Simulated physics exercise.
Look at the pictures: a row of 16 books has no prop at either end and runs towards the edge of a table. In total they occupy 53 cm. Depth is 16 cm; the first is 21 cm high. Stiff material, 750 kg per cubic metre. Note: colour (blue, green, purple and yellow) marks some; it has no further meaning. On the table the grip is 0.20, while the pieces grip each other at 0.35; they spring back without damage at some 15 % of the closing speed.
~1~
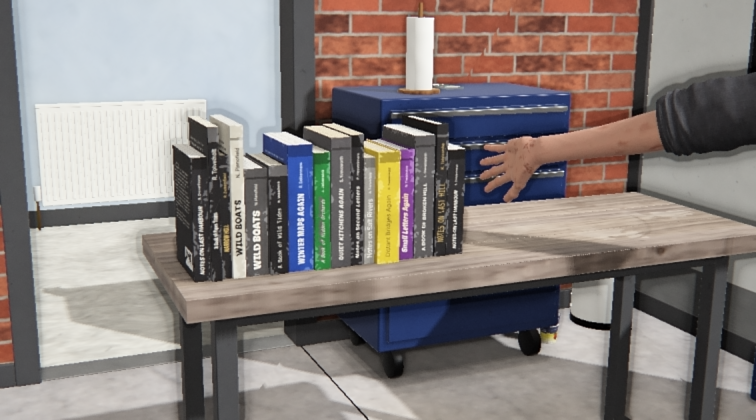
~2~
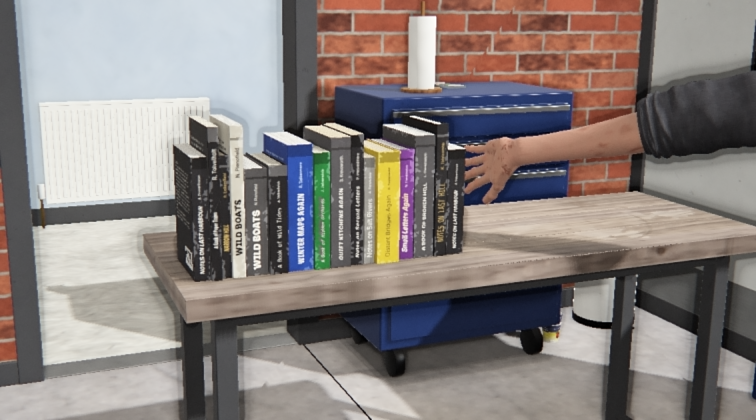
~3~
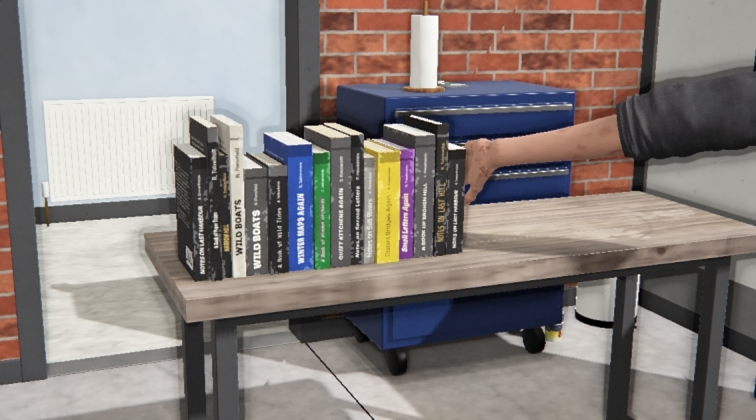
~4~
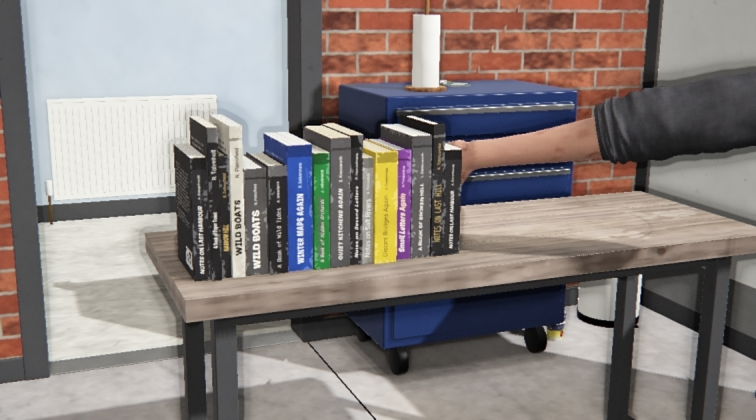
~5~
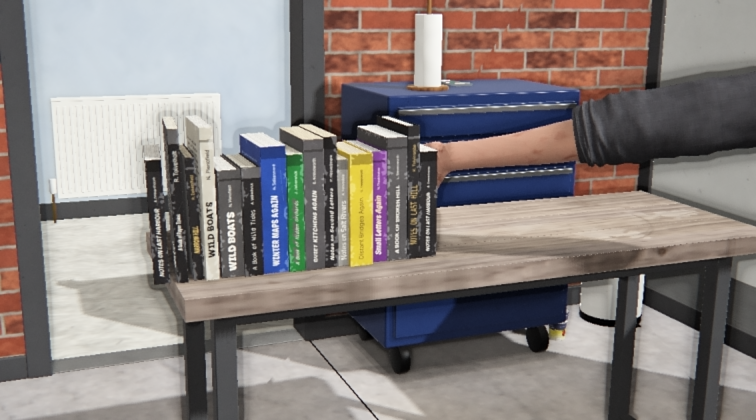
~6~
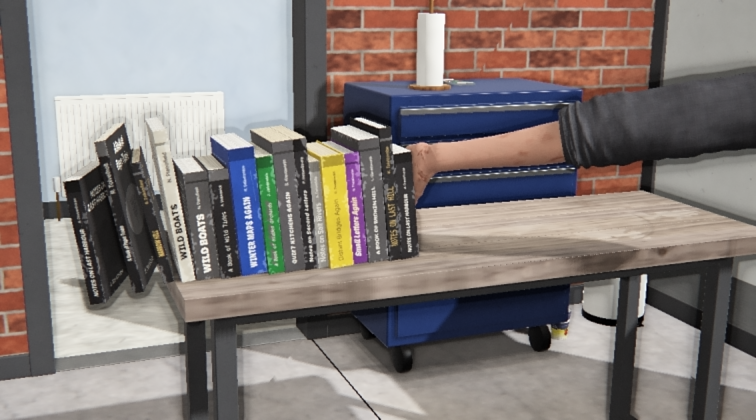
At the start, an open hand reaches in from the right towards an upright row of books standing still on a table. It meets the right end and pushes the whole row leftwards, until the books lean left and the leftmost ones tilt out past the table's edge.
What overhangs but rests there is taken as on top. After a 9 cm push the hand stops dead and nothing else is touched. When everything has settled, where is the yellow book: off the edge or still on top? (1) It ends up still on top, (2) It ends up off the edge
It ends up still on top (1).
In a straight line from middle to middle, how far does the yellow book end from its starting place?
Roughly 20 centimetres.
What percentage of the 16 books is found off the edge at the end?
My estimate is roughly 50 per cent.
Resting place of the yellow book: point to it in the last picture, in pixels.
At roughly (277, 228).
Then, 0.07 s past the last view, none of the 16 books off the edge, 16 disturbed; yellow book 17° from how it stood; blue book 17° from how it stood.
Then, 0.23 s past the last view, 3 of the 16 books off the edge; yellow book 44° from how it stood; blue book 45° from how it stood.
Then, 0.41 s past the last view, 6 of the 16 books off the edge; yellow book 58° from how it stood; blue book on its side.
Then, 0.73 s past the last view, 8 of the 16 books off the edge; yellow book 63° from how it stood; blue book upside down.
In the end, 8 of the 16 books off the edge; yellow book 64° from how it stood; green book on its side; blue book 73° from how it stood, 79 cm lower. From the last view, middles, yellow book near (277, 228).
